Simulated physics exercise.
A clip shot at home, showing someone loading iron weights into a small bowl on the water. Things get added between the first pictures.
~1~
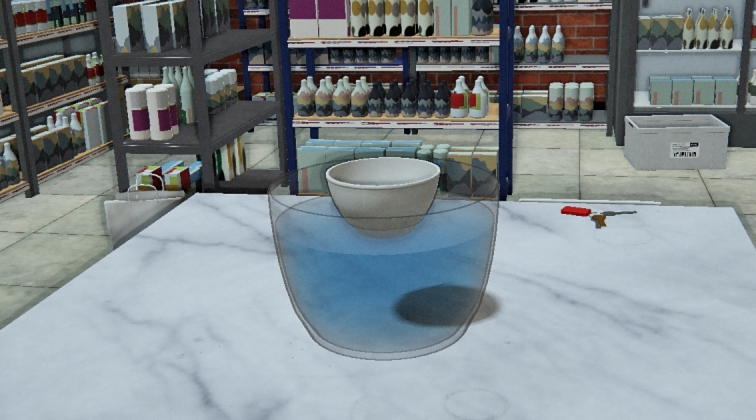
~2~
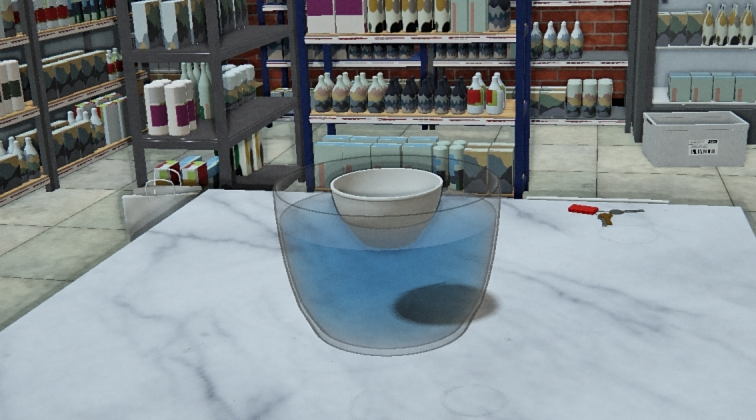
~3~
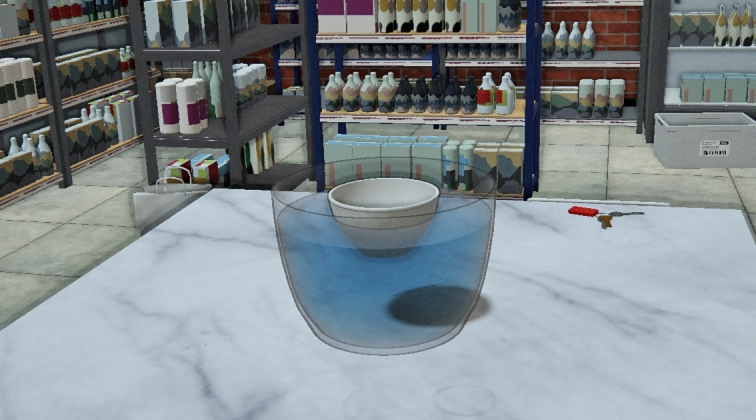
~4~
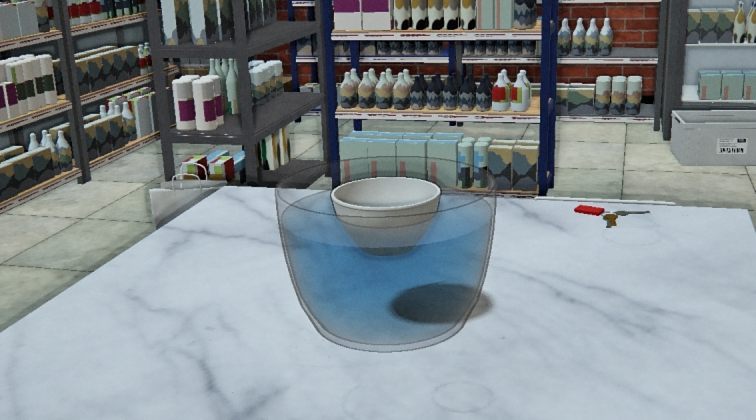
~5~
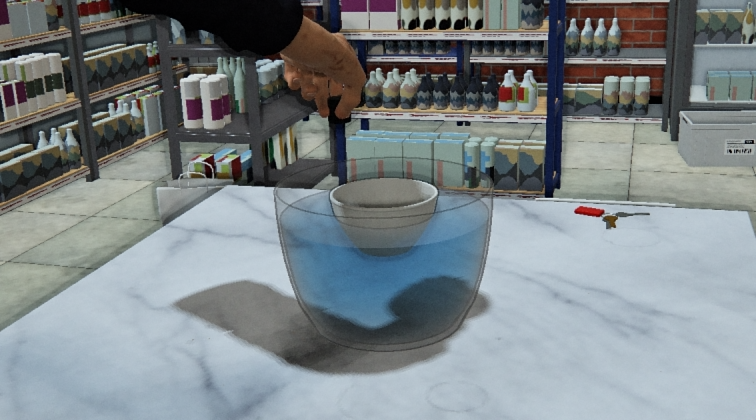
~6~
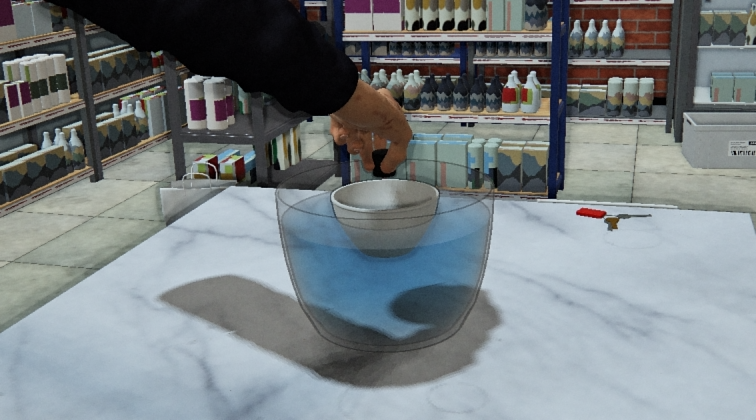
A hand in a dark sleeve reaches in from the upper left with a small dark object, bringing it just above a pale bowl floating in a clear container of blue water. The container stands on a white marble table before stocked shop shelves, red and brown items lying right. Earlier, the bowl sits slightly lower in the water as the slightly elevated camera view drifts, shifting the background rightward.
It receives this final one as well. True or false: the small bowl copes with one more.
True.
Next, the iron weight is in and the small bowl dips.
After that, it steadies; about a fifth of its side above the surface.
Finally, the small bowl floats; about a fifth of its side above the surface.
